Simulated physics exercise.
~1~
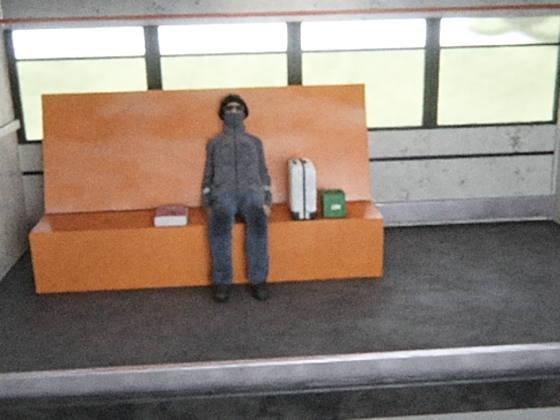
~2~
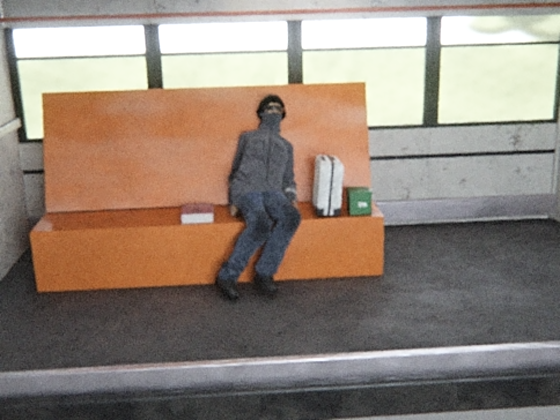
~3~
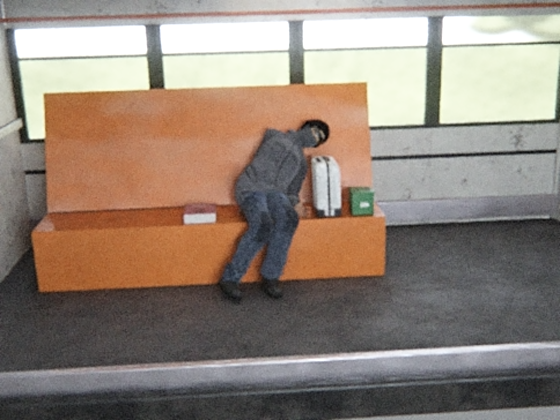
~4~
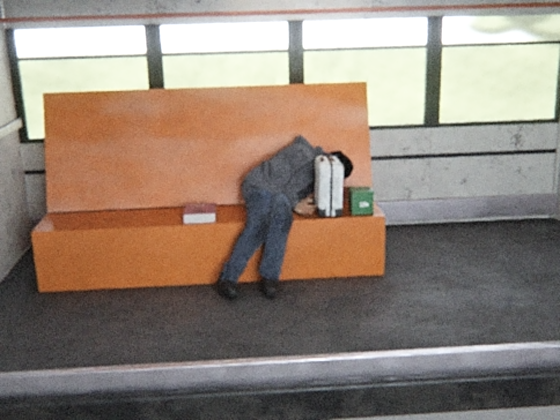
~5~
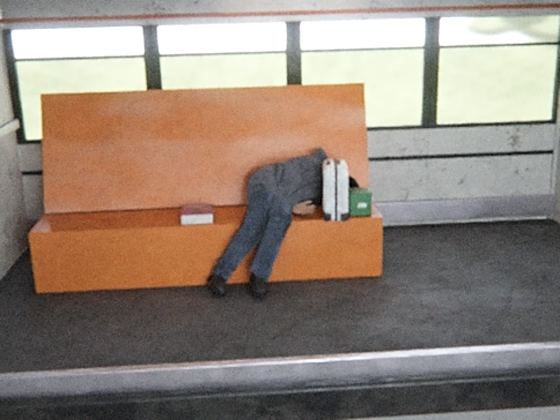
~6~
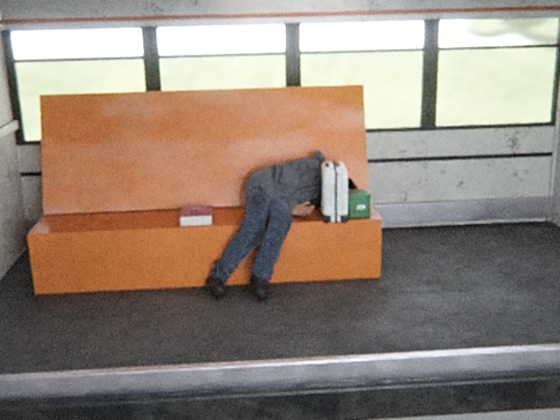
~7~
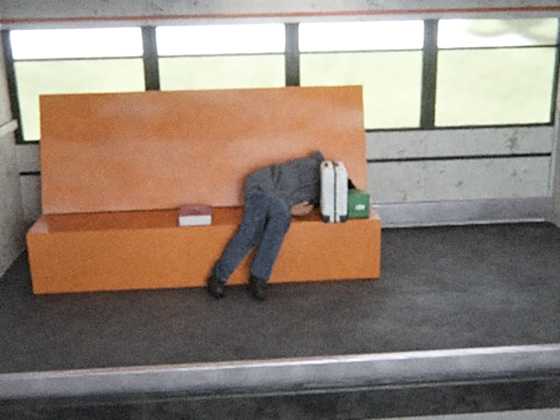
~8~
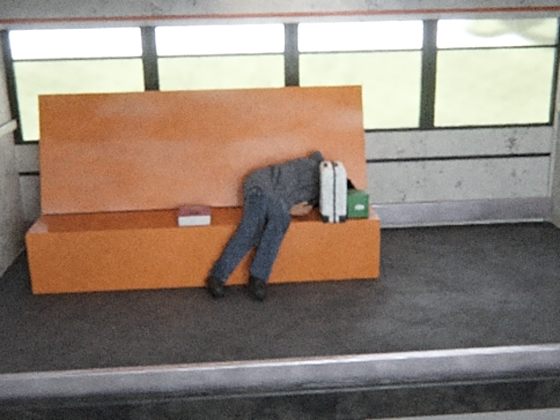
A long orange bench stands against the windowed wall of a metro car, seen from the front and slightly above by a gently swaying camera. A sleeper in a grey jacket, jeans, dark cap and face covering sits mid-bench, with a pink-and-white folder to the left and an upright white case and green tub to the right. The sleeper and all three objects shift right along the seat. The sleeper then tips sideways, head dropping behind the white case, and slumps over. Finally everything rests still, with the sleeper's hips and every object remaining on the bench.
